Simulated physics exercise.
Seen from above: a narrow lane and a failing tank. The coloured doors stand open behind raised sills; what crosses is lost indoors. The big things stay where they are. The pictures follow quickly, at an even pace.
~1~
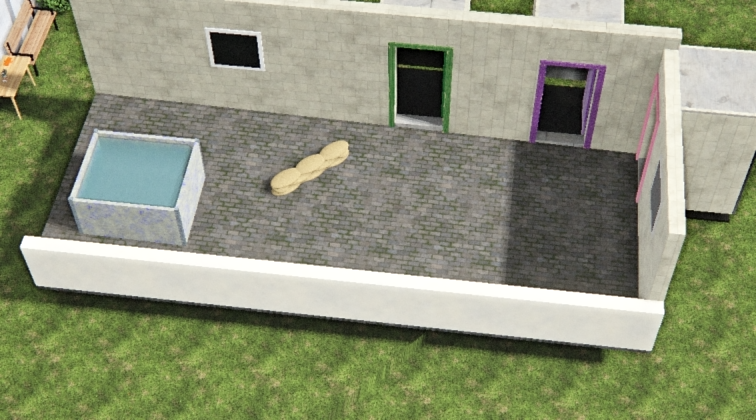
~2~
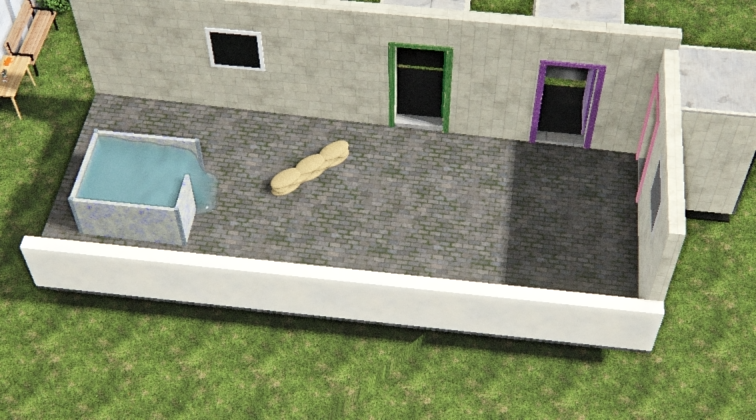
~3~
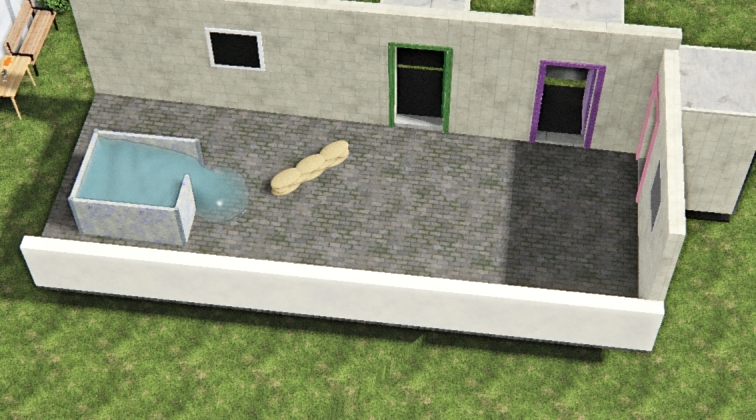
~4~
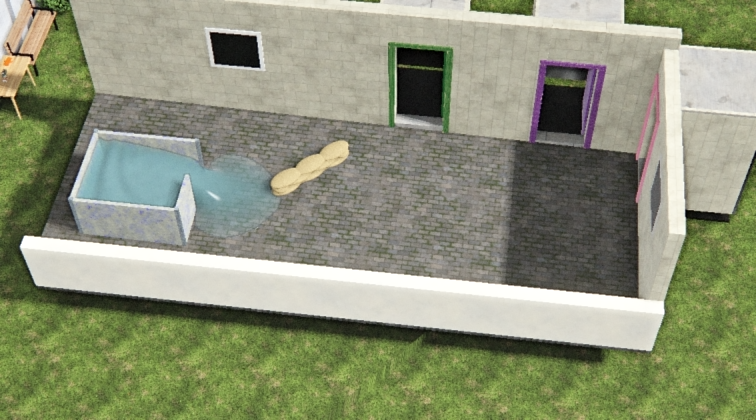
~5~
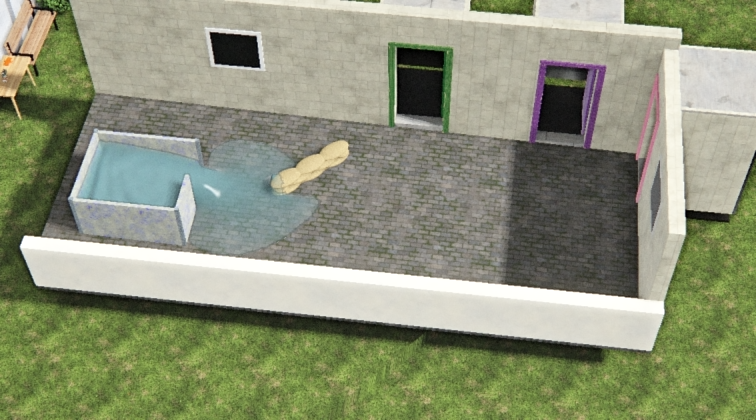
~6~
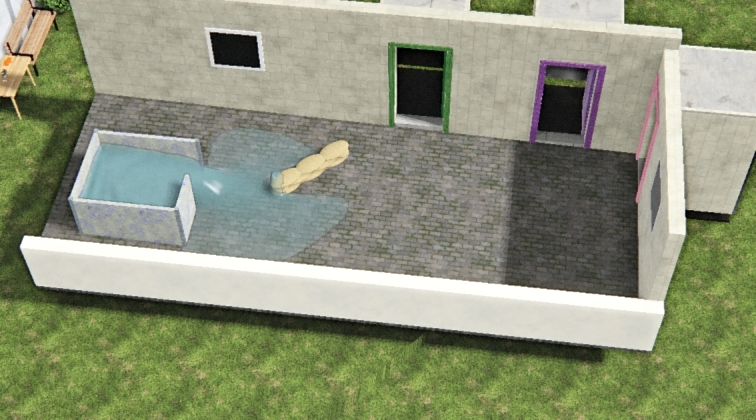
A narrow paved lane, seen from above at an angle, runs between a long pale wall and a low white wall, with grass outside. A light-sided tank of blue water stands at the left, a lumpy tan barrier lies near the middle, and green and purple doorways stand open behind. Water pours through a gap in the tank's right side, spreads rightward across the paving and reaches around the barrier's near end.
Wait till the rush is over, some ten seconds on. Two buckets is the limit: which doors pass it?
In the end: The purple door takes more than that; the pink door takes more than that; the green door stays under that.
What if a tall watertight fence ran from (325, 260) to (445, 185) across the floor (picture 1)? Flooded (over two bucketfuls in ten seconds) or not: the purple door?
One by one: Purple door keeps below it.
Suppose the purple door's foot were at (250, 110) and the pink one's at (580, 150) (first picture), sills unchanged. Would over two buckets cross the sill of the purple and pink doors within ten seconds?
In short: Purple stays under, pink is over.
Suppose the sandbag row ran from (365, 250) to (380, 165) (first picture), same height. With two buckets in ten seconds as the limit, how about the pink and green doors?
In short: The pink door goes over; the green door passes that mark.
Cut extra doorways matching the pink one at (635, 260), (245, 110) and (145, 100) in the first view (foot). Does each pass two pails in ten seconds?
In turn: Is over, keeps below it, takes less.
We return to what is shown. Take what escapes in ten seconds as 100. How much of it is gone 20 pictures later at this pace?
I make it 5 per cent.
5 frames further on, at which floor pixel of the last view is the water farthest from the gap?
Close to (473, 240).
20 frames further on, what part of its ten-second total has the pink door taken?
I make it 5 per cent.
A moment on, water covers 30 % of the floor; the purple door not reached, the pink door not reached, the green door wet at the sill, nothing in.
Next, water covers 50 % of the floor; the purple door not reached, the pink door not reached, the green door wet at the sill, nothing in.
Then, water covers 70 % of the floor; the purple door wet at the sill, nothing in, the pink door under two buckets in, the green door wet at the sill, nothing in.
Later, water covers 75 % of the floor; the purple door under two buckets in, the pink door far over two buckets in, the green door wet at the sill, nothing in.
In the end, water covers 65 % of the floor; the purple door over two buckets in, the pink door far over two buckets in, the green door wet at the sill, nothing in.
